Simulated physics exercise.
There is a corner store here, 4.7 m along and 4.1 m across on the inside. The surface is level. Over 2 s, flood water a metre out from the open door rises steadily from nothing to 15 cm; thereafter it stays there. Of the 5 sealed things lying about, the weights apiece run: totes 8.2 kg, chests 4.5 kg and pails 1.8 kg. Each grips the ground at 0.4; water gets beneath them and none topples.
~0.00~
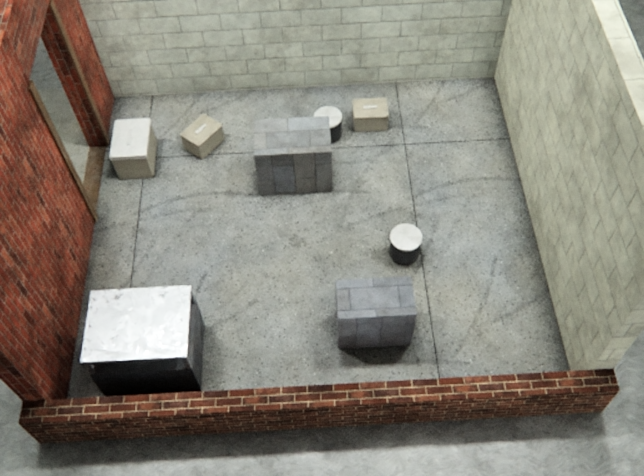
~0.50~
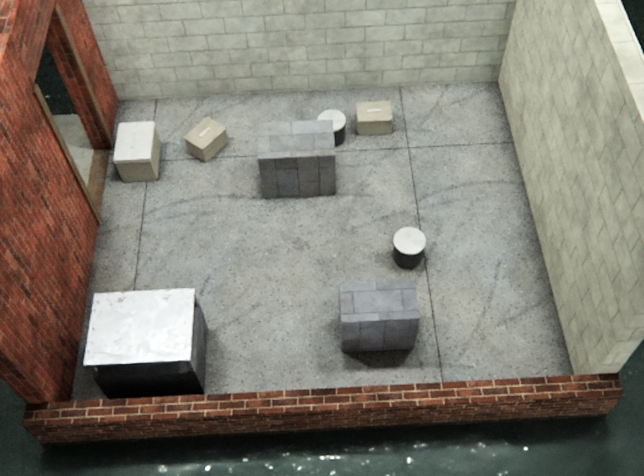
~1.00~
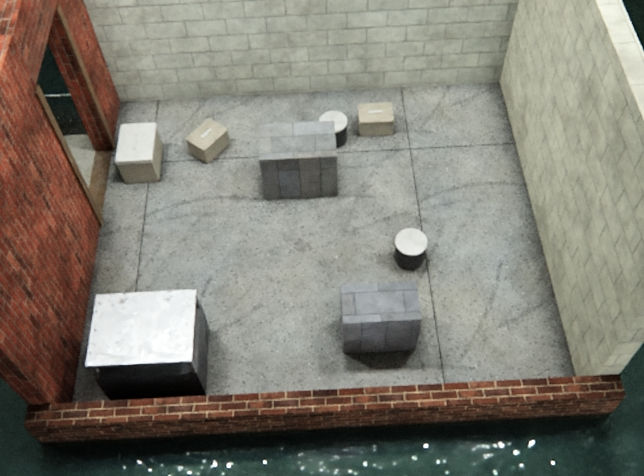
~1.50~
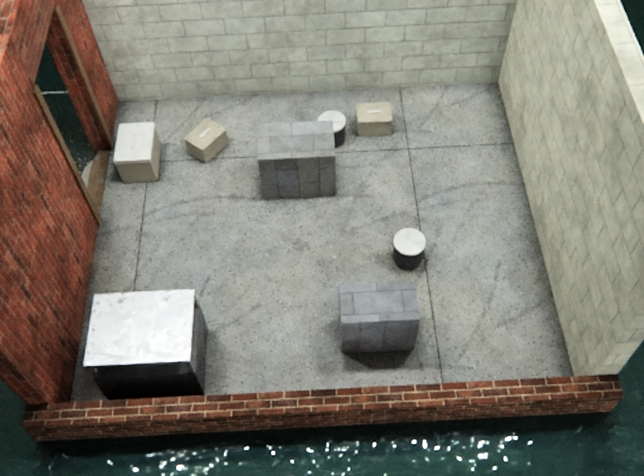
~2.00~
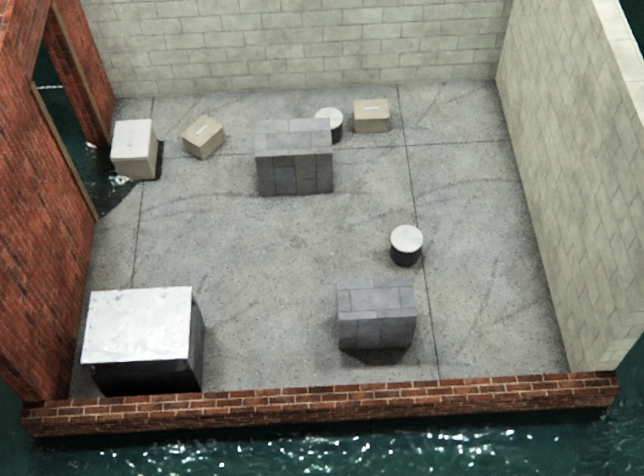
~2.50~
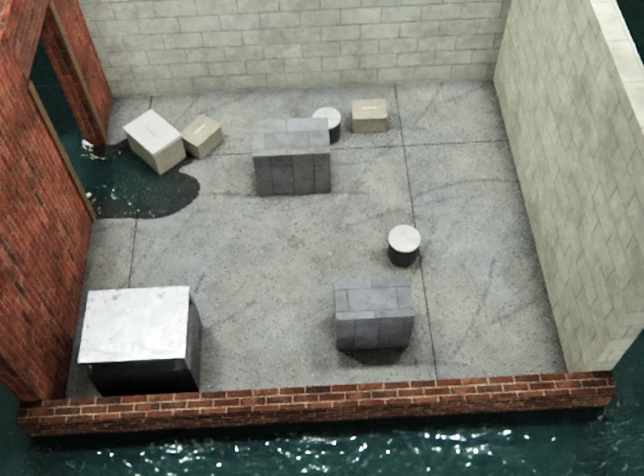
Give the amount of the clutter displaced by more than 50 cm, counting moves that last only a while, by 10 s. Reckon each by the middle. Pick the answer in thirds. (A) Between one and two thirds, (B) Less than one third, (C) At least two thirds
(C) At least two thirds.
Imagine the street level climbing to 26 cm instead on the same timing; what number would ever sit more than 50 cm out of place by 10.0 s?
Then the count would be 5.
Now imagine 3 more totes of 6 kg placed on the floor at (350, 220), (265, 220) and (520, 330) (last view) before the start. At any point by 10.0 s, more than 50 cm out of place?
In turn: Less, past it, less.
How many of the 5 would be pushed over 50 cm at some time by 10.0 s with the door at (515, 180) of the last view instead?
Result: 3 of them.
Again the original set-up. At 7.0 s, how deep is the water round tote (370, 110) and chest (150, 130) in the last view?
About 3 and 7 cm.
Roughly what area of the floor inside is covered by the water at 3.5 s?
The covered patch comes to about 4.5 m2.
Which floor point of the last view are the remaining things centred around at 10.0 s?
(400, 154).
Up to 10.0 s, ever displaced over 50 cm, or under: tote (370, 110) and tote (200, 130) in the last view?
Well, the first goes shorter, the second farther.
After 3.5 s 1 of 5 are over 50 cm from their spots; 1 afloat.
After 4.5 s 1 of 5 are over 50 cm from their spots; 1 afloat.
After 7.0 s 2 of 5 are over 50 cm from their spots; 2 afloat.
After 10.0 s 4 of 5 are over 50 cm from their spots, and 4 have been at some point; 3 afloat.
